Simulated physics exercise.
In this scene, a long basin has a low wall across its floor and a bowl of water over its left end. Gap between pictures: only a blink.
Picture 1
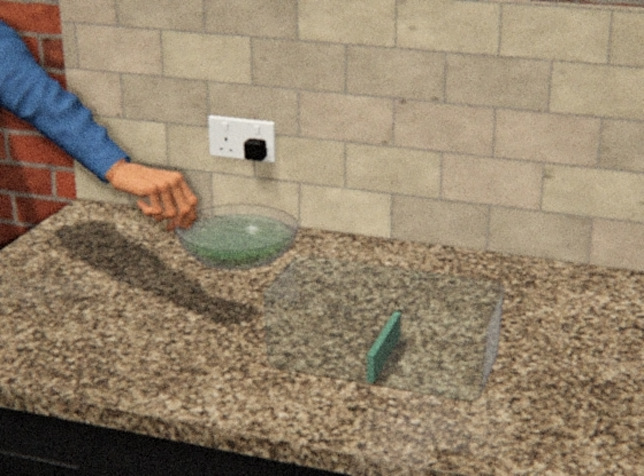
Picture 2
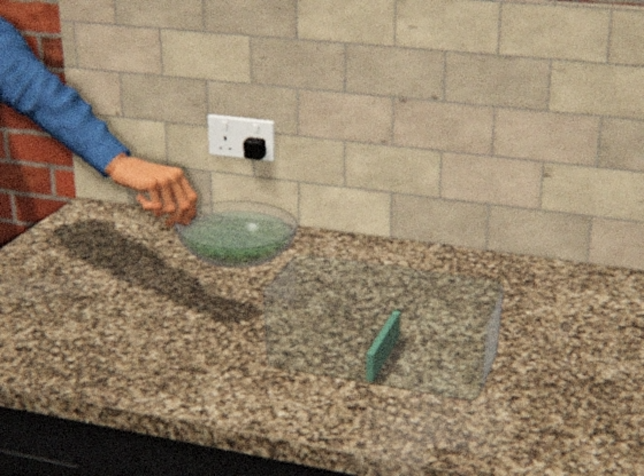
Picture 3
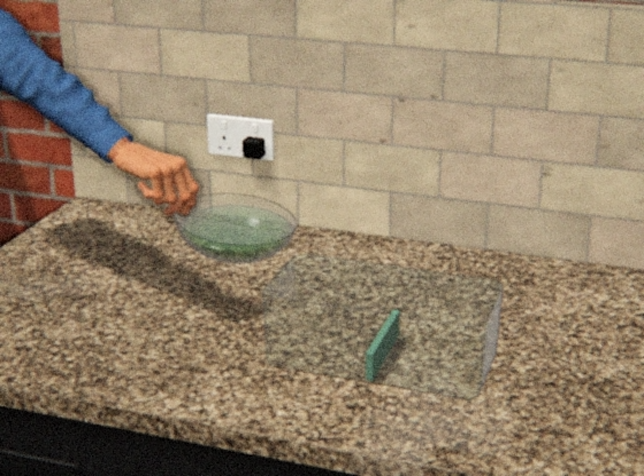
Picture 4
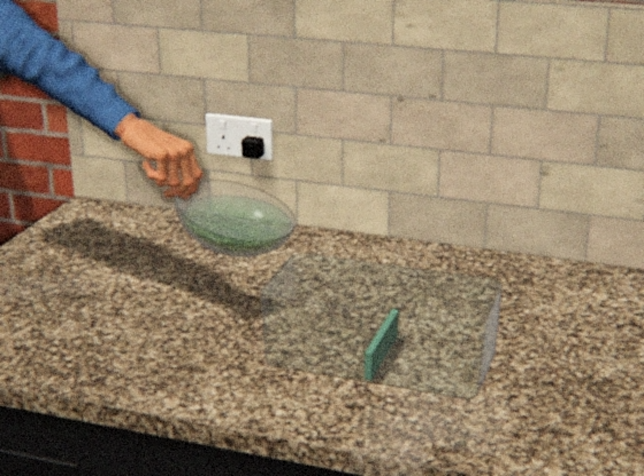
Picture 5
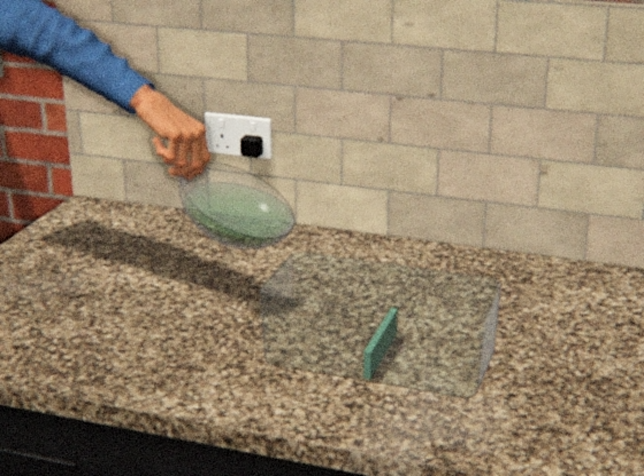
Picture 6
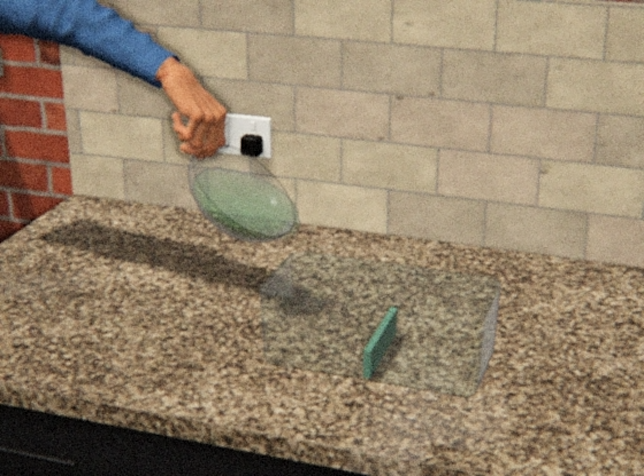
On a speckled stone counter before a pale tiled wall, a hand in a blue sleeve holds a clear bowl of greenish liquid over the left end of a transparent basin with a low green wall inside. The hand rises, tilting the bowl slightly, then more steeply, down toward the right.
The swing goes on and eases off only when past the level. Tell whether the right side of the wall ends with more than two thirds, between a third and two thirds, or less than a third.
Shy of a third.
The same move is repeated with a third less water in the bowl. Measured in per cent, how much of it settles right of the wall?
About 10 in a hundred.
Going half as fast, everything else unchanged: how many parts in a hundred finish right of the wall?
About 5 %.
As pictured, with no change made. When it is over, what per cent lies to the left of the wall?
About 75 per cent.
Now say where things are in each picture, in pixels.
The first picture shows tilt 0°; pouring edge (294, 235); surface from (188, 226) to (292, 240); the long basin's rim runs from (280, 276) to (496, 307); the wall's top is at (385, 334).
The second picture shows tilt 2°; pouring edge (294, 234); surface from (187, 223) to (291, 238).
The third picture shows tilt 7°; pouring edge (293, 233); surface from (187, 215) to (291, 235).
The fourth picture shows tilt 16°; pouring edge (291, 233); surface from (187, 203) to (291, 230).
The fifth picture shows tilt 26°; pouring edge (290, 232); surface from (190, 188) to (279, 219); 2 per cent is over the edge.
The sixth picture shows tilt 39°; pouring edge (289, 231); surface from (199, 172) to (273, 208); 8 per cent is over the edge.
A moment on, the bowl is tipped right over and 2 per cent is still to pour, 43 is left of the wall and 0 right of it.
Next, the bowl is tipped right over and 0 per cent is still to pour, 81 is left of the wall and 10 right of it.
Then the bowl is tipped right over and 0 per cent is still to pour, 71 is left of the wall and 11 right of it.
Later the bowl is tipped right over and 0 per cent is still to pour, 75 is left of the wall and 14 right of it.
At rest 75 per cent lies left of the wall, 14 right of it and 11 outside.
